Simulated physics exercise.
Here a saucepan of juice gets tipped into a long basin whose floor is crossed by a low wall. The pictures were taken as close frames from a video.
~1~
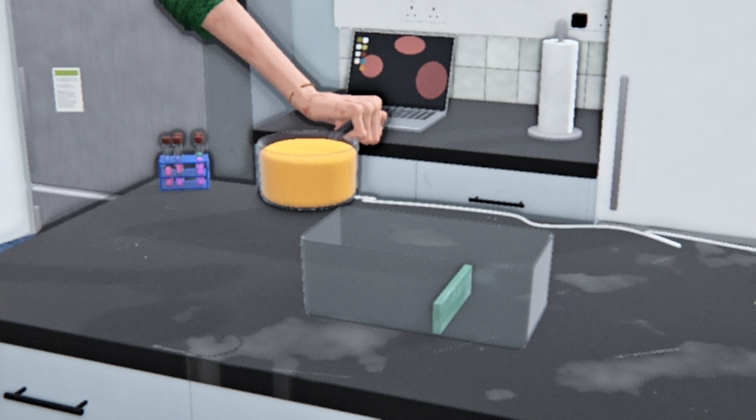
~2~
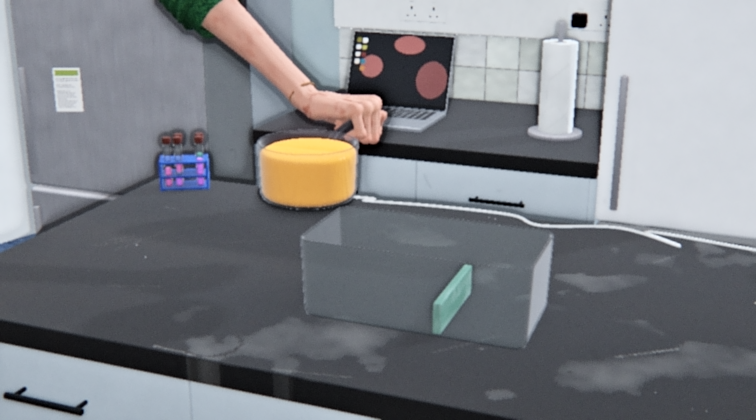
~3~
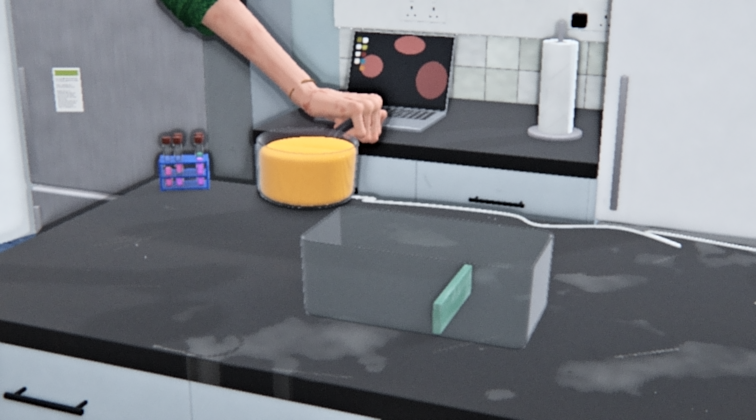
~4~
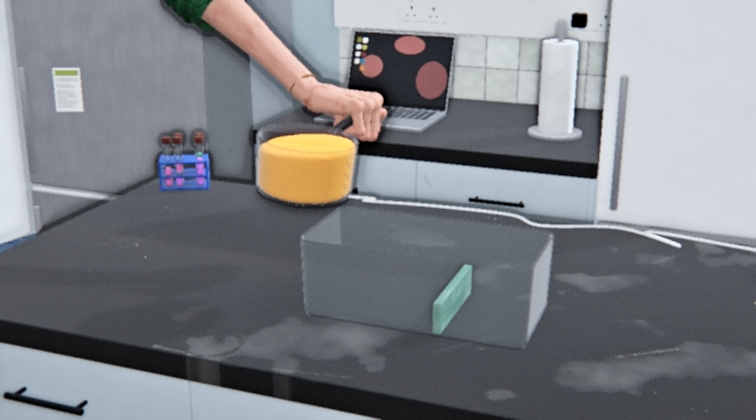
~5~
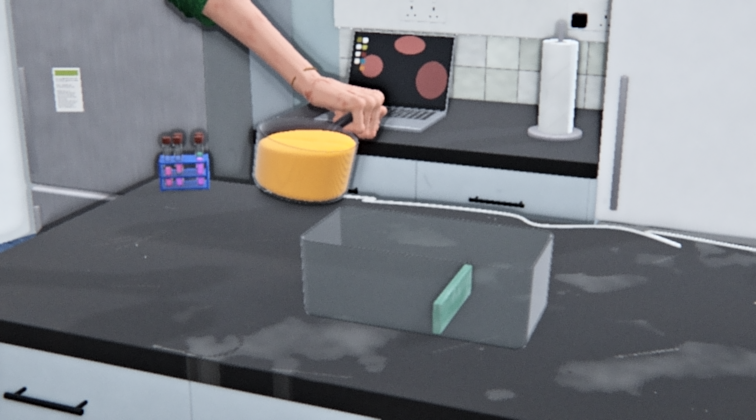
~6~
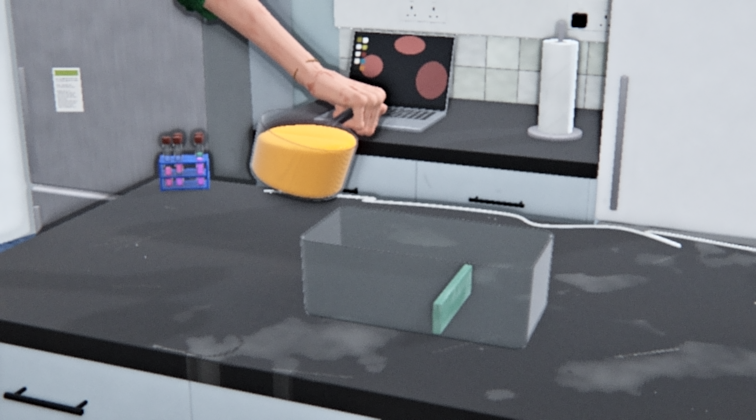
A hand lifts and gradually tilts a clear saucepan of orange juice beside a long basin.
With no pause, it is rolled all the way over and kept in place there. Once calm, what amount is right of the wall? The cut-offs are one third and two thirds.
Well, the amount right of the wall falls short of a third.
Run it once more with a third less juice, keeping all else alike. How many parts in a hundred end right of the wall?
Estimate: Close to 5 per cent.
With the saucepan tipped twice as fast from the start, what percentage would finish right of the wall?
Around 15 in a hundred.
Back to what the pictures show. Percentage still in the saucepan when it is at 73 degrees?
Around 55 in a hundred.
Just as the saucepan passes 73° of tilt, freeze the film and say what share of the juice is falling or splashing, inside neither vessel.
I'd reckon some 35 per cent.
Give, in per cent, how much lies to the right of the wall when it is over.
About 10 per cent.
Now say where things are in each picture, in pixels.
In the first frame, tilt 0°; pouring edge (354, 148); surface from (267, 146) to (354, 155); the long basin's rim runs from (321, 223) to (543, 252); the wall's top is at (453, 285).
In the second frame, tilt 1°; pouring edge (354, 148); surface from (267, 146) to (354, 154).
In the third frame, tilt 3°; pouring edge (354, 148); surface from (267, 145) to (354, 152).
In the fourth frame, tilt 6°; pouring edge (353, 149); surface from (266, 142) to (353, 149).
In the fifth frame, tilt 11°; pouring edge (353, 149); surface from (265, 138) to (354, 146).
In the sixth frame, tilt 16°; pouring edge (353, 149); surface from (264, 132) to (354, 143).
A moment on, the saucepan is tipped part way and 57 per cent is still to pour, 10 is left of the wall and 0 right of it.
Next, the saucepan is tipped right over and 10 per cent is still to pour, 68 is left of the wall and 5 right of it.
Then the saucepan is tipped right over and 0 per cent is still to pour, 89 is left of the wall and 7 right of it.
Later the saucepan is tipped right over and 0 per cent is still to pour, 89 is left of the wall and 9 right of it.
At rest 89 per cent lies left of the wall, 9 right of it and 2 outside.
